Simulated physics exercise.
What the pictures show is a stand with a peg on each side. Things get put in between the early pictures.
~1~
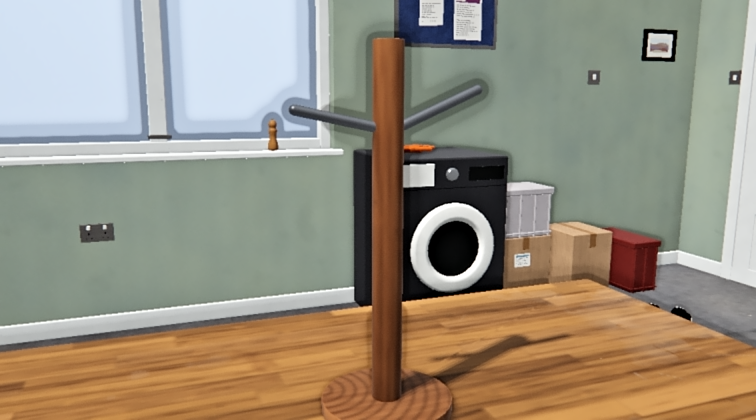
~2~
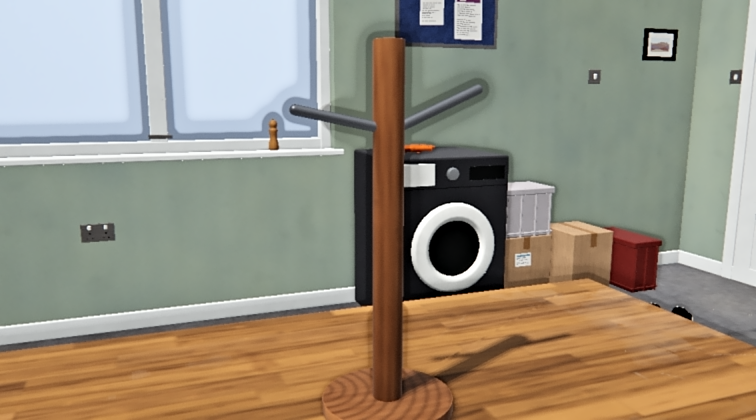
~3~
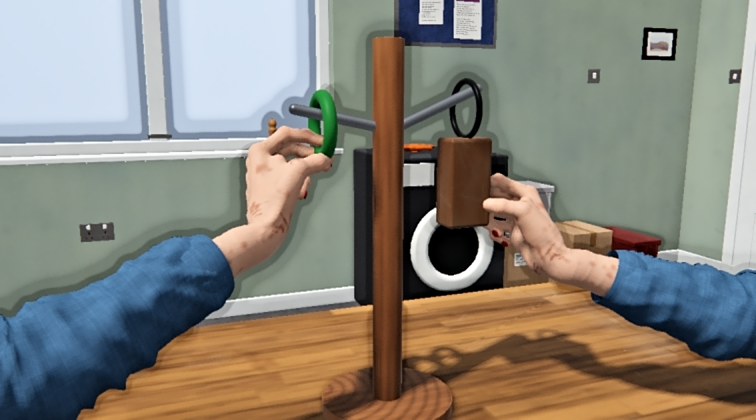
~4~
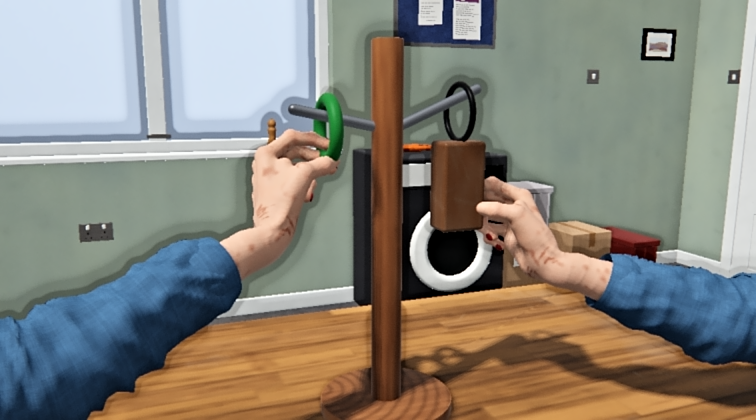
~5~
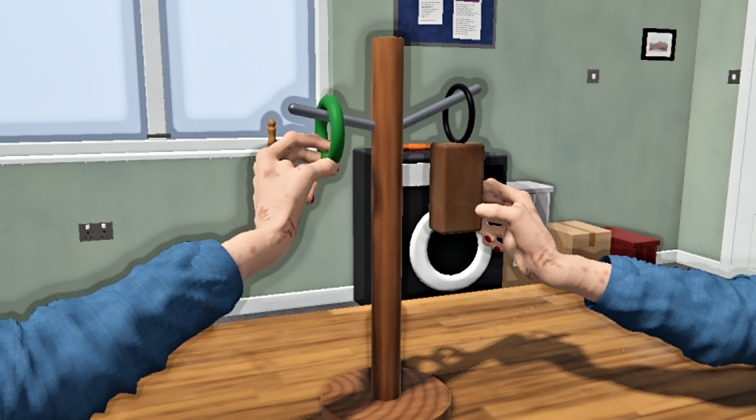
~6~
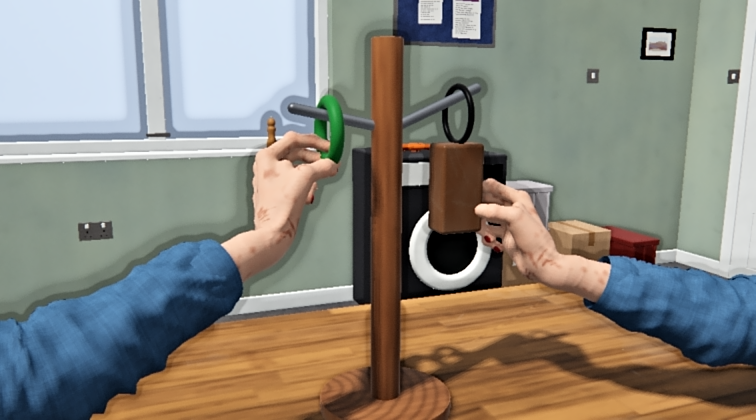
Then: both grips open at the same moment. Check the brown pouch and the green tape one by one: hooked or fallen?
Seen one by one - brown pouch: Hooked, green tape: Hooked.
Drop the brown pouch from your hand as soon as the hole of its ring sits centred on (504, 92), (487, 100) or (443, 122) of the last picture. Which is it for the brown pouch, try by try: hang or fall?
Tumbles off; tumbles off; stays put.
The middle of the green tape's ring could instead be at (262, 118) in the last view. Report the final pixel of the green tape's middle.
End point: About (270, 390).
Then, 0.18 s later than the last frame, brown pouch at rest near (455, 160); green tape at rest near (328, 132).
Then, 0.52 s later than the last frame, brown pouch at rest near (452, 162); green tape at rest near (328, 132).
When it is over, the brown pouch remains hooked, near (445, 165); the green tape remains hooked, near (328, 132).
